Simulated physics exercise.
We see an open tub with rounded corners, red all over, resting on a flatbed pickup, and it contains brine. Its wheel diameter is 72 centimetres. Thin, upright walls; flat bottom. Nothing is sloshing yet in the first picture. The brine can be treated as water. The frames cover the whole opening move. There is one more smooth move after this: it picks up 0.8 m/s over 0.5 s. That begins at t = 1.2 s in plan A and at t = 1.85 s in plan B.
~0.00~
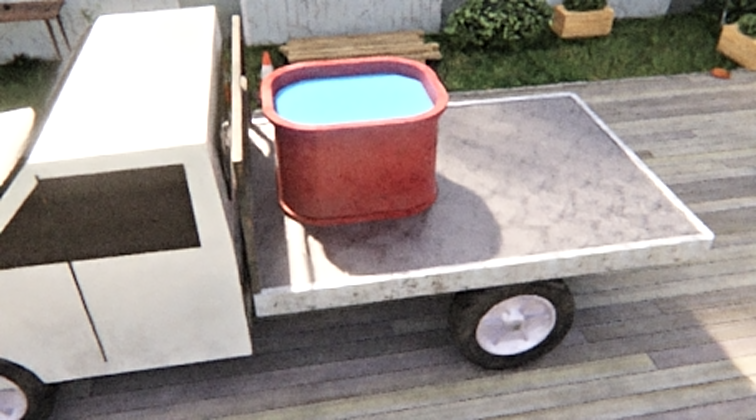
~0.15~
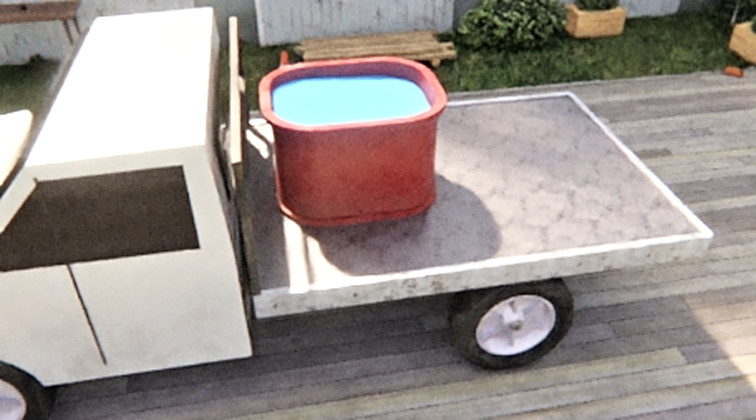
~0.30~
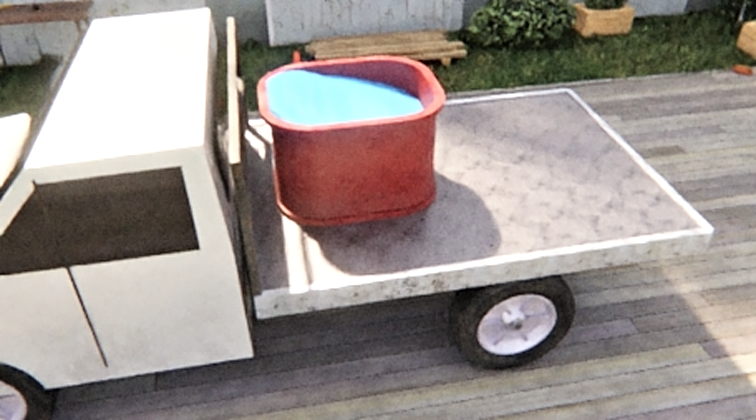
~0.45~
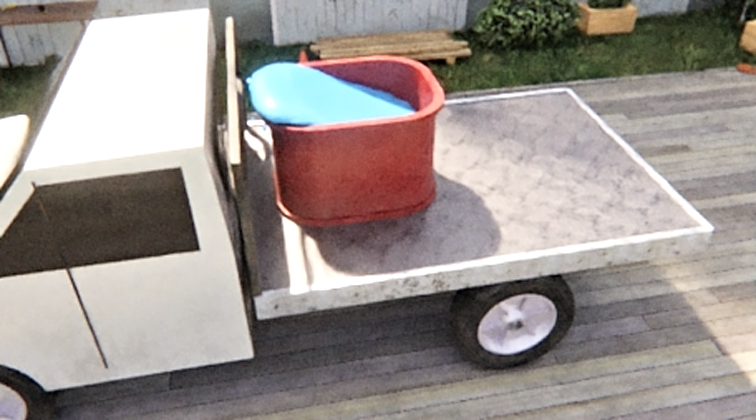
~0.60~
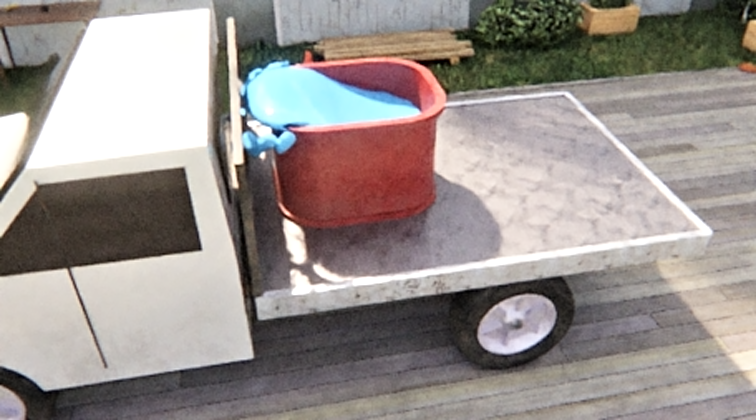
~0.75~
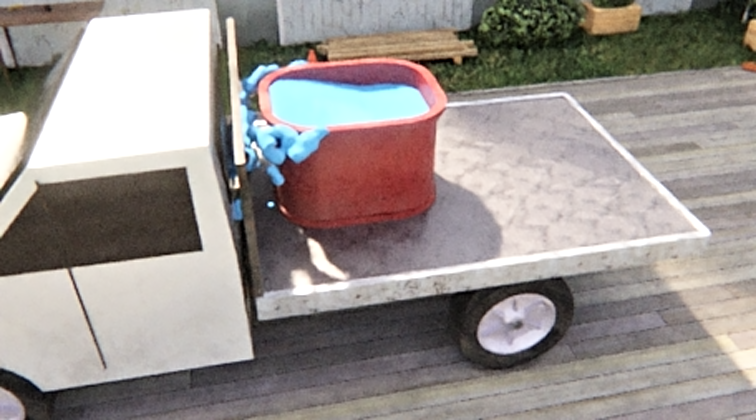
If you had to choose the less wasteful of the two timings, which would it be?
I would choose A.
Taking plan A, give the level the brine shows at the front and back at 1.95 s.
About 40 cm in front and 52 cm behind.
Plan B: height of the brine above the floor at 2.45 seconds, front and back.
About 34 cm in front; about 56 cm behind.
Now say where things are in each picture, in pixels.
The brine reaches (292, 88) at the front end; it reaches (400, 80) at the back end; no slope yet; the front is on the left, levels are read along the far wall; a wheel hub at (519, 331), in the first picture.
The brine reaches (290, 89) at the front end; it reaches (399, 81) at the back end; no slope yet, in the second picture.
The brine reaches (287, 73) at the front end; it reaches (397, 94) at the back end; it is heaped 17° towards the front, in the third picture.
The brine reaches (285, 62) at the front end; it reaches (396, 103) at the back end; it is heaped 27° towards the front, in the fourth picture.
The brine reaches (287, 69) at the front end; it reaches (397, 102) at the back end; it is heaped 24° towards the front, in the fifth picture.
The brine reaches (288, 83) at the front end; it reaches (397, 89) at the back end; it is heaped 8° towards the front; a wheel hub at (519, 330); brine is coming over the front, in the sixth picture.
For plan A, 1.95 s in, it stands 52 cm high behind and 40 cm in front; 5 per cent has gone over the front.
For plan A, 4.68 s in, 5 per cent has gone over the front, 14 of 312 litres.
For plan B, 2.45 s in, it stands 55 cm high behind and 34 cm in front; 8 per cent has gone mostly over the front, some over the back.
For plan B, 5.34 s in, 12 per cent has gone over the back and the front, 38 of 312 litres.
